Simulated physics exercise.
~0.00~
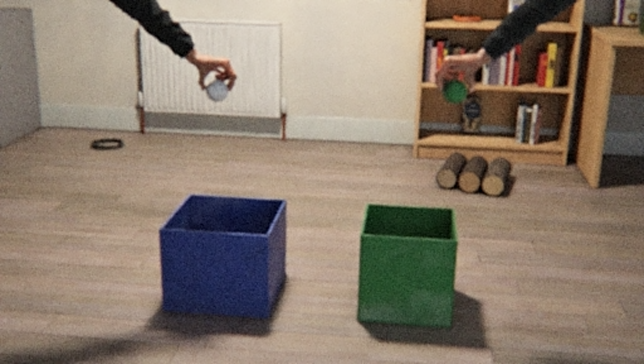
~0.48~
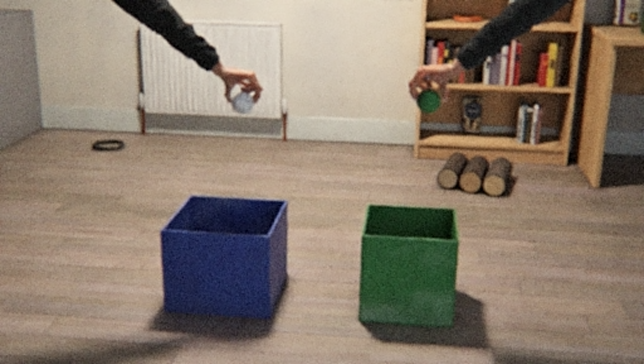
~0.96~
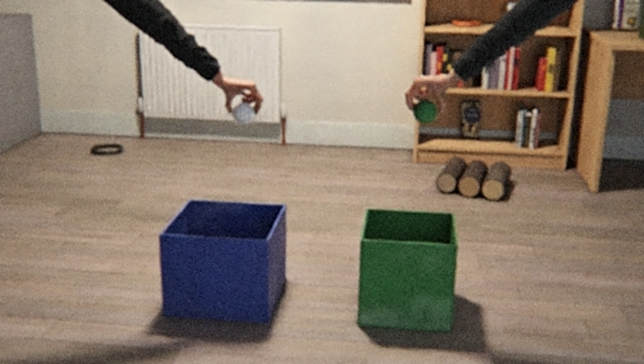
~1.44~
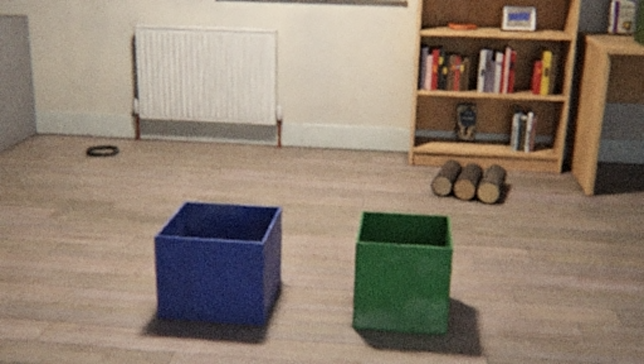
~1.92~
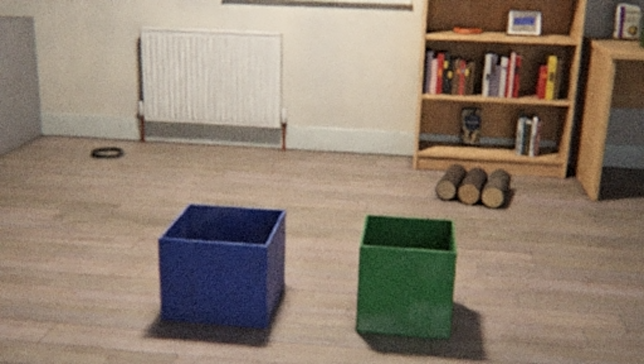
Two hands hold a white onion and a green apple above crates, then drop them inside.
